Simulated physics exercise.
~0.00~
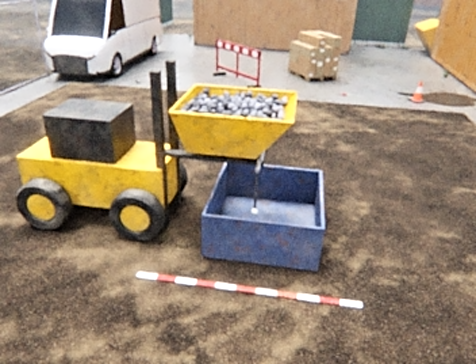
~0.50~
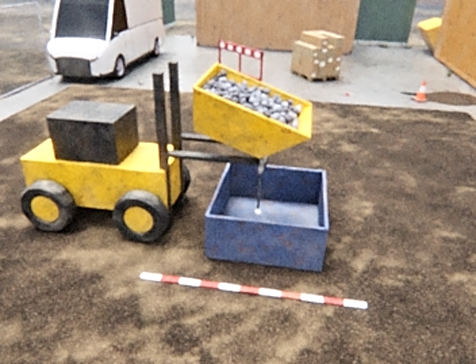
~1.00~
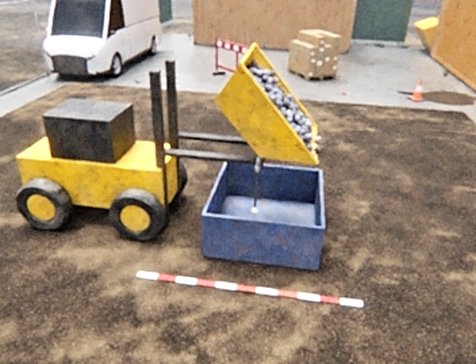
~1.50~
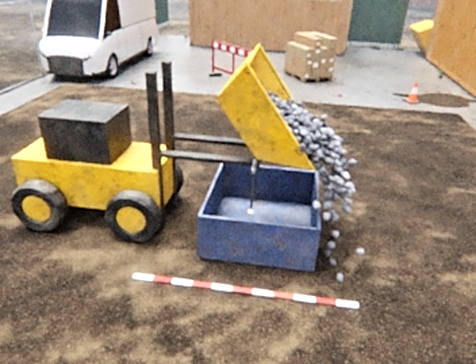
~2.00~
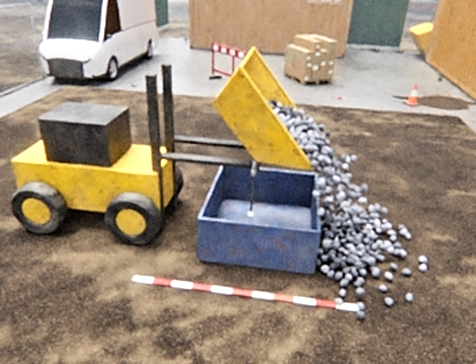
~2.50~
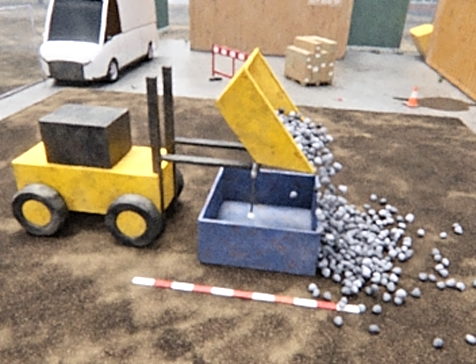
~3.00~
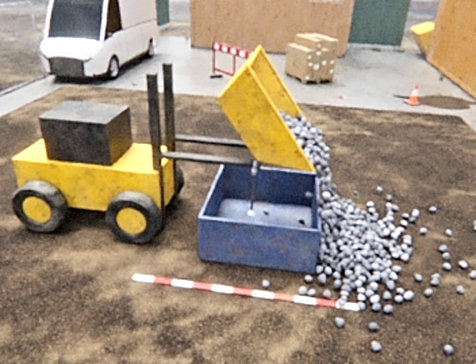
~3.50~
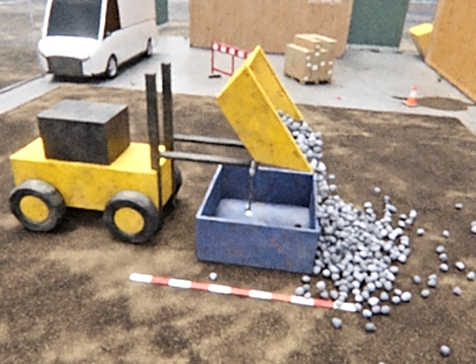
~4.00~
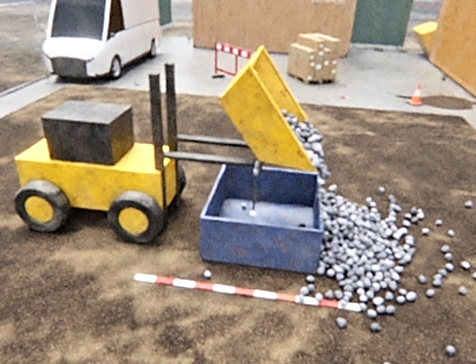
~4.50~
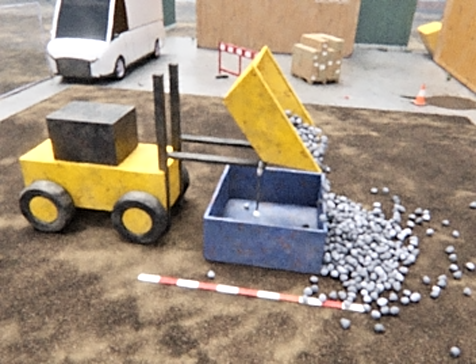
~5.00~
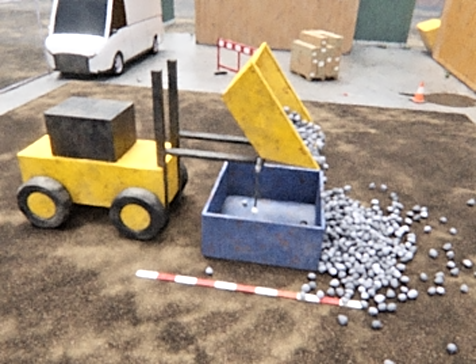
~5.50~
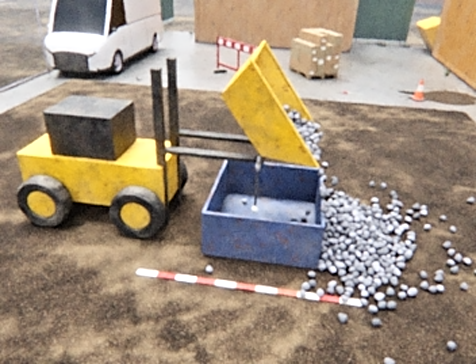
Dirt yard with a yellow forklift tipping its skip, grey stones spilling past the blue bin and settling heaped on the ground.
